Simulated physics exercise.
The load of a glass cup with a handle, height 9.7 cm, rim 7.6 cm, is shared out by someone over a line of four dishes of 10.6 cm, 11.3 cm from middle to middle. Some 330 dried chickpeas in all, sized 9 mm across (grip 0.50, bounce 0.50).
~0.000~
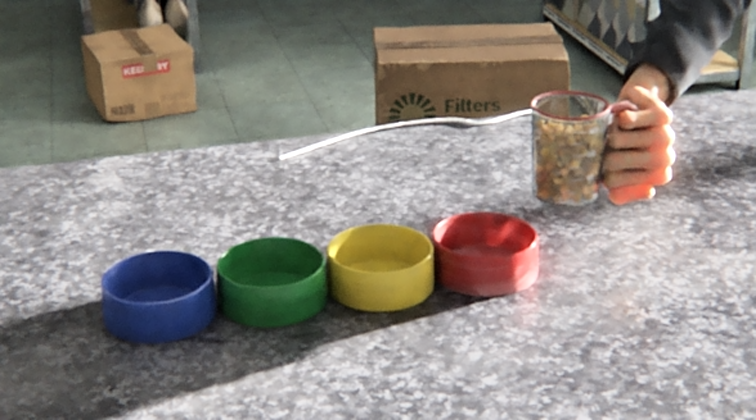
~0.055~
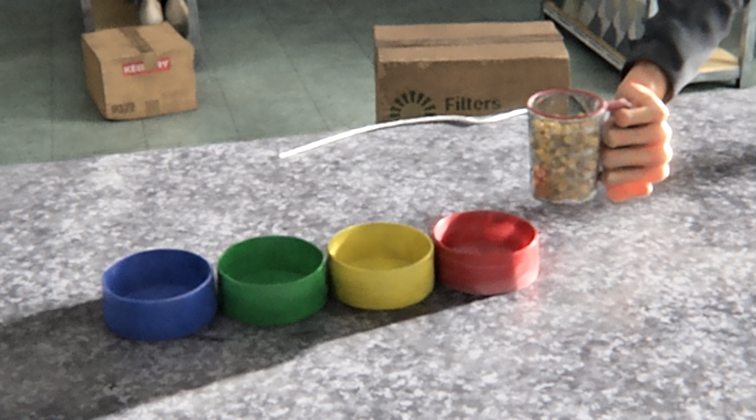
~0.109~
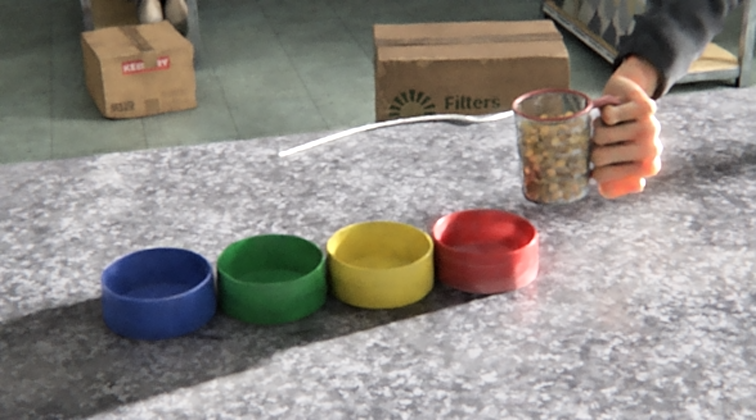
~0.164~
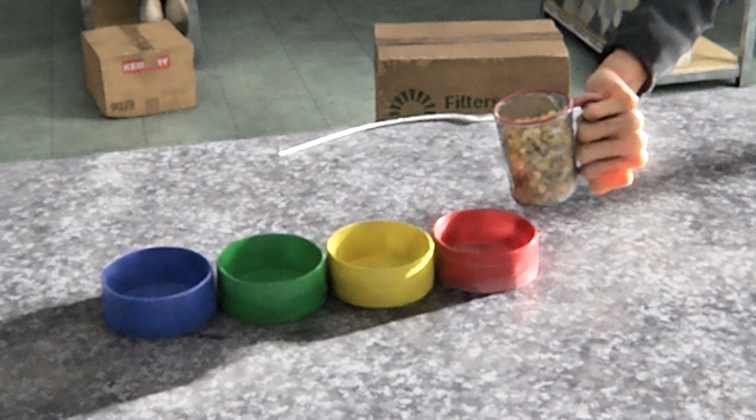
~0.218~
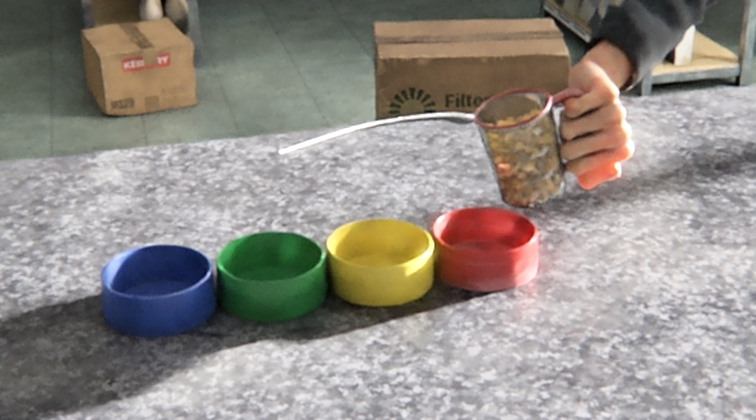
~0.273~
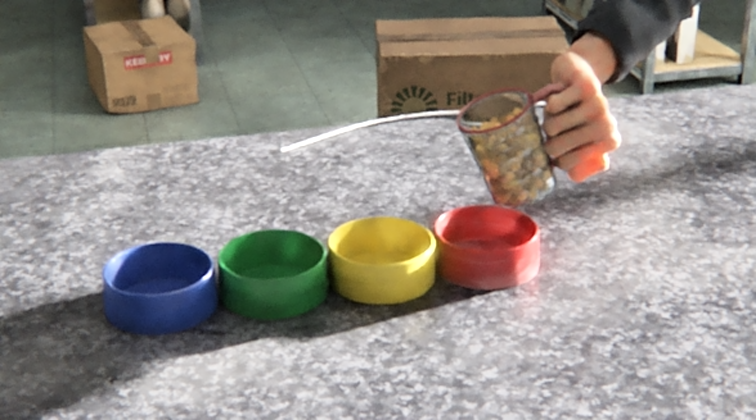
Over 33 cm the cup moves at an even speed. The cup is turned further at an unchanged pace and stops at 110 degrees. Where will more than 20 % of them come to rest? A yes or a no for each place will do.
Outcome: Red dish: A share of a fifth at most; blue dish: A share larger than a fifth; green dish: A share of a fifth at most; yellow dish: A share of a fifth at most; counter: A share of a fifth at most.
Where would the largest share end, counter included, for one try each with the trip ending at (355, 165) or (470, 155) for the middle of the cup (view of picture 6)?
Try 1 - green; try 2 - yellow.
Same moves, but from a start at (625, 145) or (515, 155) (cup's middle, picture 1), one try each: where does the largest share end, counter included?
Green, then blue.
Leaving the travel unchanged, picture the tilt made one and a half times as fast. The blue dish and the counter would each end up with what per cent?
Shares: Blue 60, counter 0.
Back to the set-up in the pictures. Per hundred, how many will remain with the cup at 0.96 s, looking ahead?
About 100 %.
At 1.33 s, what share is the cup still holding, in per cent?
It comes out close to 30 per cent.
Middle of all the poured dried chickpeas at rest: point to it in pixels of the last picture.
About (174, 286).
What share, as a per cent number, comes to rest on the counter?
About 10 percent.
After 0.68 s, tilt 65 degrees; cup holds 100 %.
After 0.96 s, tilt 94 degrees; cup holds 100 %.
Then, at 1.33 s, tilt 110 degrees; cup holds 30 %, blue 60 %.
By 2.7 s all is still; red 0 %, blue 90 %, green 5 %, yellow 0 %, counter 10 %.
